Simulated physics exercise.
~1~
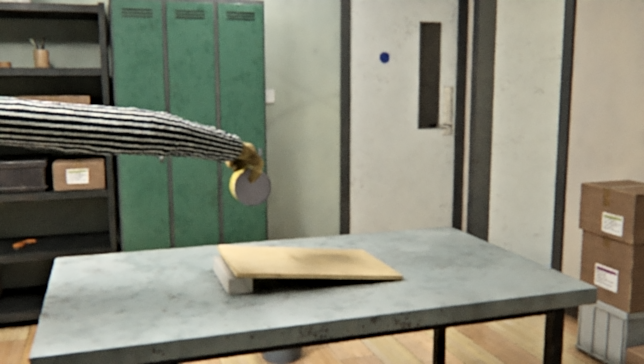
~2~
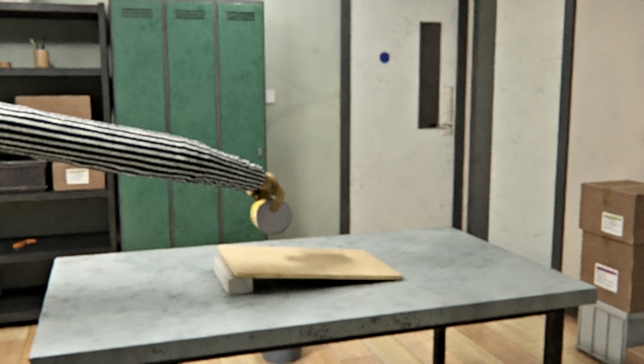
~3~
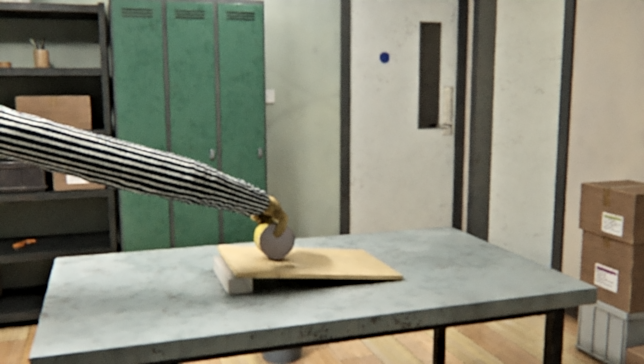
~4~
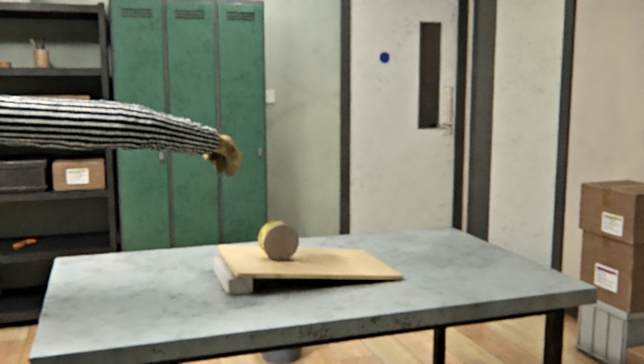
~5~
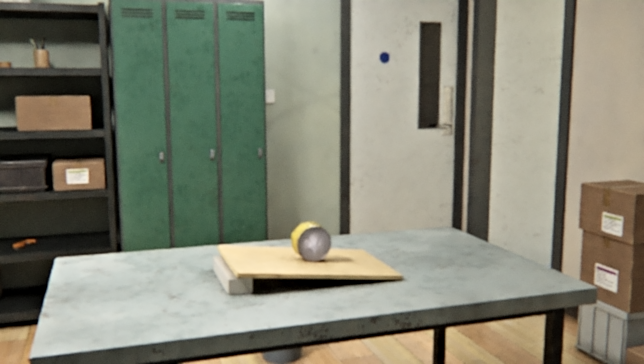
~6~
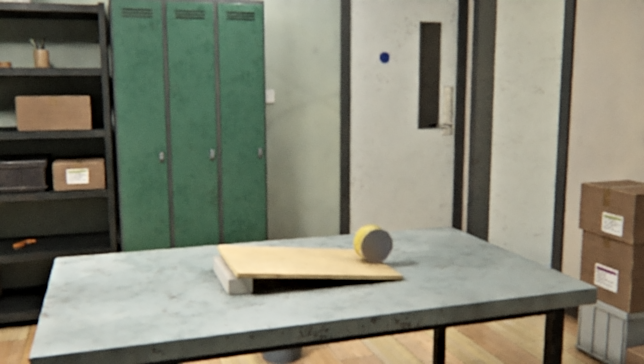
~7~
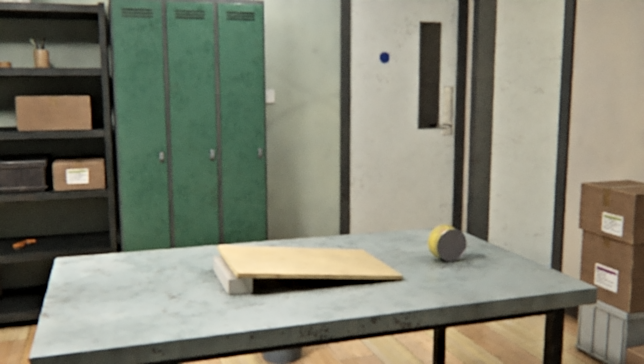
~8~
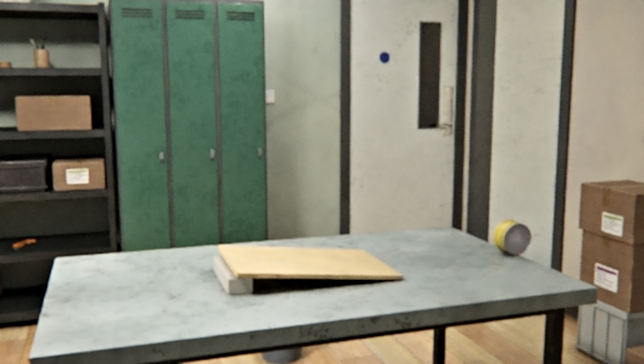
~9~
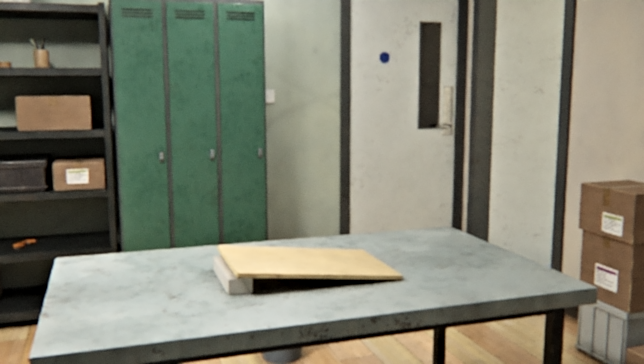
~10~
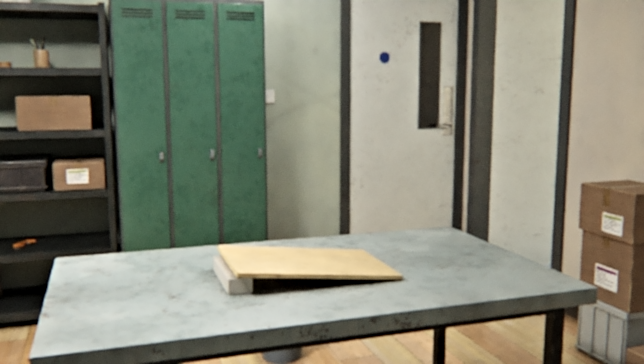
A yellow tub rolled down a propped-up board after a striped-sleeved arm lowered it onto the raised end and let go, then it carried on right across the gray table and out of sight past the far edge, leaving the board in place.
